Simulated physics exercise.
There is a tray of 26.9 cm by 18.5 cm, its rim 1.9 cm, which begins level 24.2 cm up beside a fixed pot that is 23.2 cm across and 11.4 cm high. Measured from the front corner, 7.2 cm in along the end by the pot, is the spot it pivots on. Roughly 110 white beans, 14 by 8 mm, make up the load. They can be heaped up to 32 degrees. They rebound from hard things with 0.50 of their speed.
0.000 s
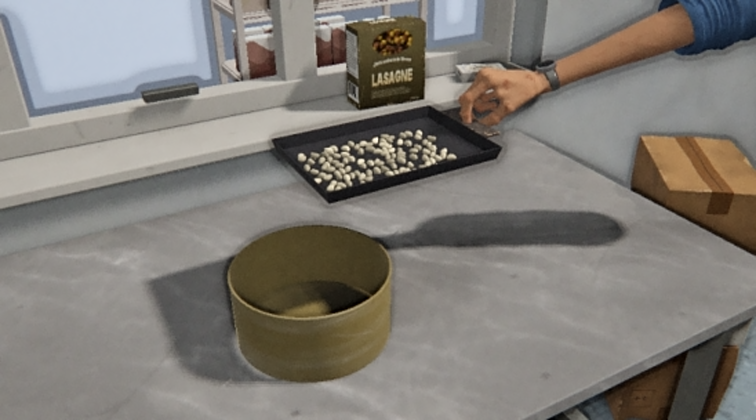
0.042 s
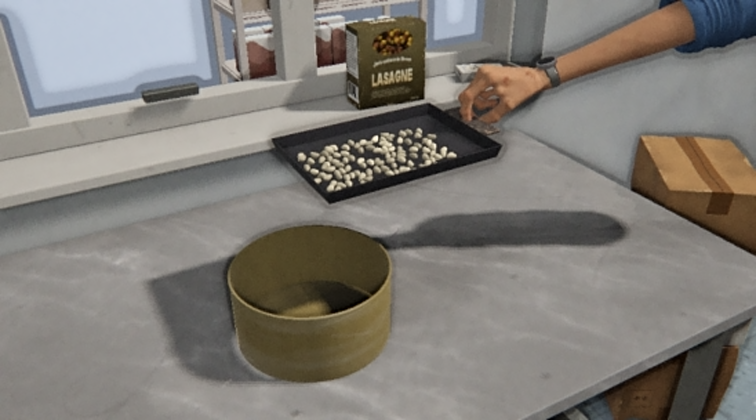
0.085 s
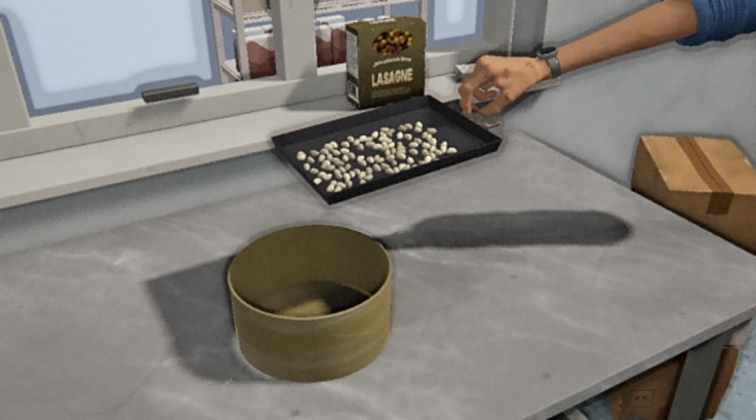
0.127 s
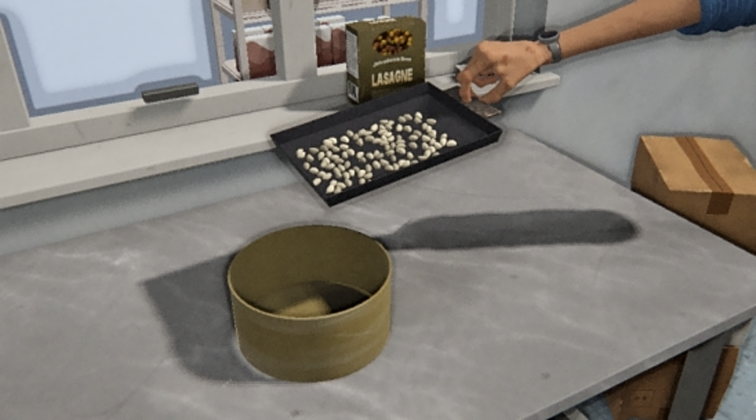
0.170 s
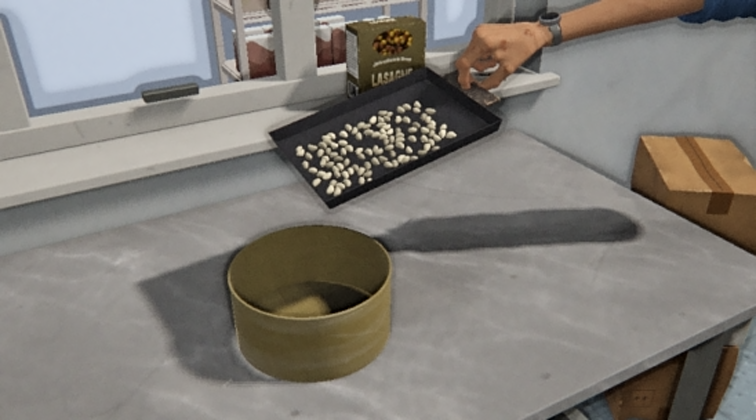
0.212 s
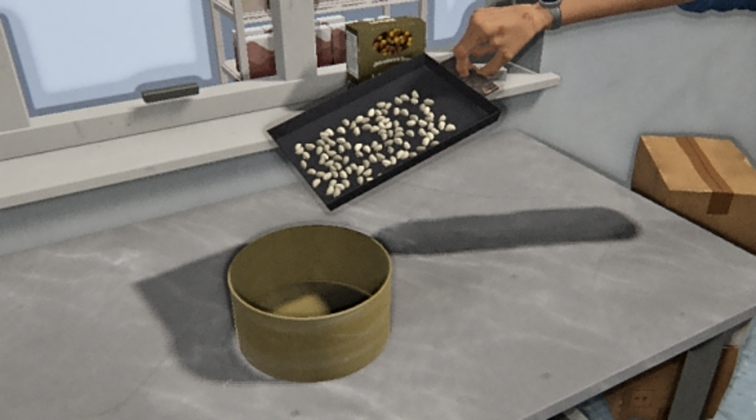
A hand lifts one side of a black tray of white beans, tilting it gradually.
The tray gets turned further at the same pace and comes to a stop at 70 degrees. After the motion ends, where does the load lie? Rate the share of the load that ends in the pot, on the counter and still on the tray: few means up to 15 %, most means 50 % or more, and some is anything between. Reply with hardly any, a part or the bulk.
Pot: The bulk; counter: Hardly any; left on the tray: A part.
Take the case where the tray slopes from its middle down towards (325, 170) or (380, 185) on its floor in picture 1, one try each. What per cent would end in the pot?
The share comes to roughly 50 in a hundred, then roughly 50 in a hundred.
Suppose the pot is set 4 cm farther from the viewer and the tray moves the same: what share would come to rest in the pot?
I'd say some 35 per cent would end up there.
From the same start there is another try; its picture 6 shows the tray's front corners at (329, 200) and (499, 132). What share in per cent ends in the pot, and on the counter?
In the pot: 75 per cent; on the counter: 0 per cent.
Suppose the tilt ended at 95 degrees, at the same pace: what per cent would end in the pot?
Then about 100 per cent.
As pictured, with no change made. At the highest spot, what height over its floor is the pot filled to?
About 1.0 cm.
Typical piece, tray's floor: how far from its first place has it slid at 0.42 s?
Displacement on the tray: About 4 cm.
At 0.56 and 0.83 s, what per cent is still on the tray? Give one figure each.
Close to 100 at the first time and 45 at the second.
After 0.42 s, tilt 45 degrees; the tray holds 100 %, the pot 0 %.
After 0.56 s, tilt 62 degrees; the tray holds 100 %, the pot 0 %.
After 0.83 s, tilt 70 degrees; the tray holds 45 %, the pot 40 %.
At rest (1.7 s), pot 60 %, counter 5 %, tray 40 %.
